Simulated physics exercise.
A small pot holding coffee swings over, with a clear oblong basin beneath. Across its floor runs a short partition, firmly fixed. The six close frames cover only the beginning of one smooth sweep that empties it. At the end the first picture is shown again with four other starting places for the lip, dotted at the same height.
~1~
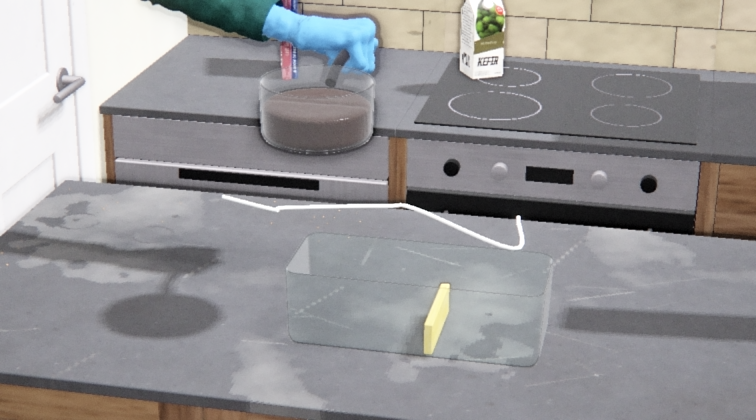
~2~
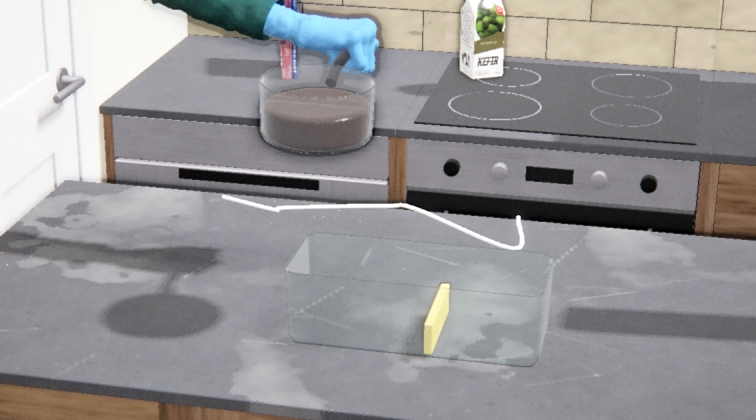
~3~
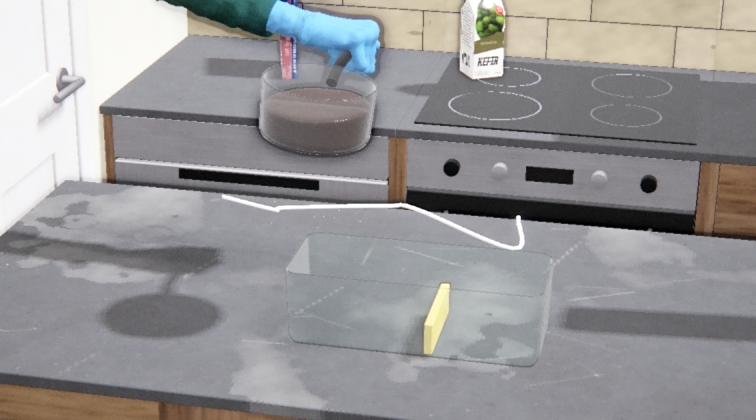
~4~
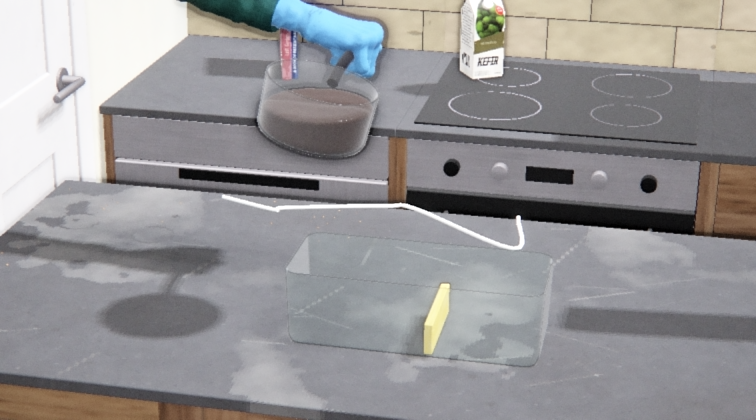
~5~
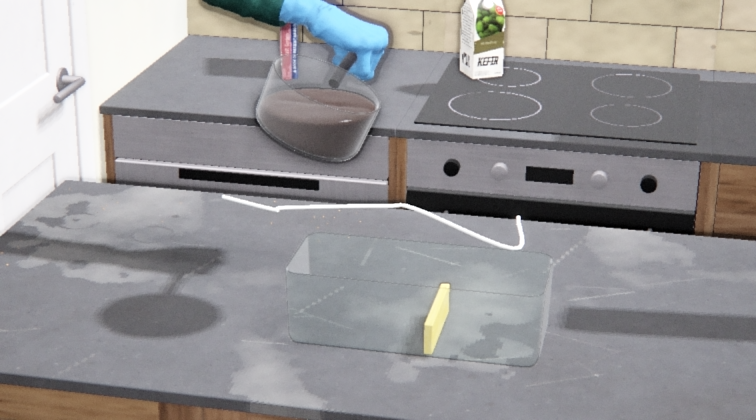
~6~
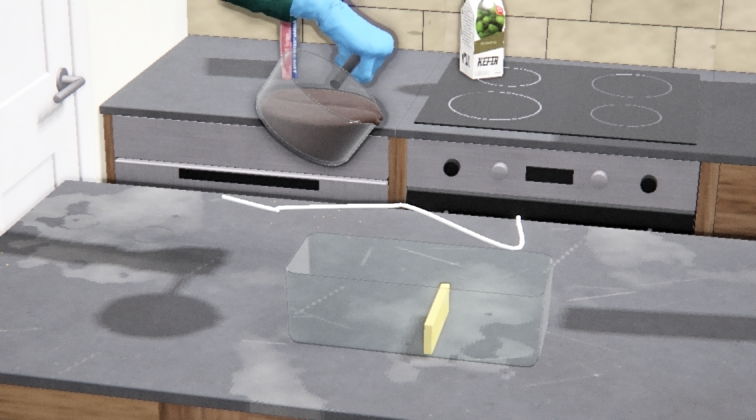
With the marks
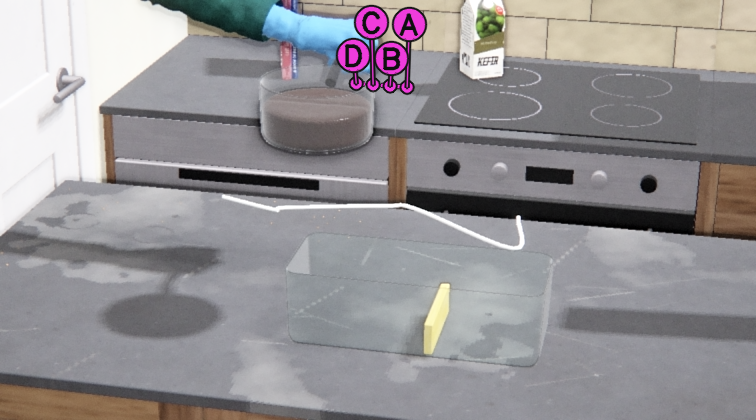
In a kitchen, a blue-gloved hand holds a clear round container of brown liquid over the back counter, while a transparent oblong basin with a short yellow partition sits on the nearer counter. The container stays upright at first, then tilts steadily to the right until the liquid reaches over its lip.
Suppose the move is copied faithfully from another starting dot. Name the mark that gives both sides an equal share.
The answer is place B.
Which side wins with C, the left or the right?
The left side.
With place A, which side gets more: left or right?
More ends on the right.
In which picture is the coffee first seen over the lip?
In picture 6.
On the marked copy, A at (407, 87); B at (390, 85); C at (373, 84); D at (356, 83).
Choosing A, about 30 % ends left of the wall and 69 % right of it.
Choosing B, about 48 % ends left of the wall and 50 % right of it.
Choosing C, about 72 % ends left of the wall and 25 % right of it; 3 % is lost outside.
Choosing D, about 94 % ends left of the wall and 3 % right of it.
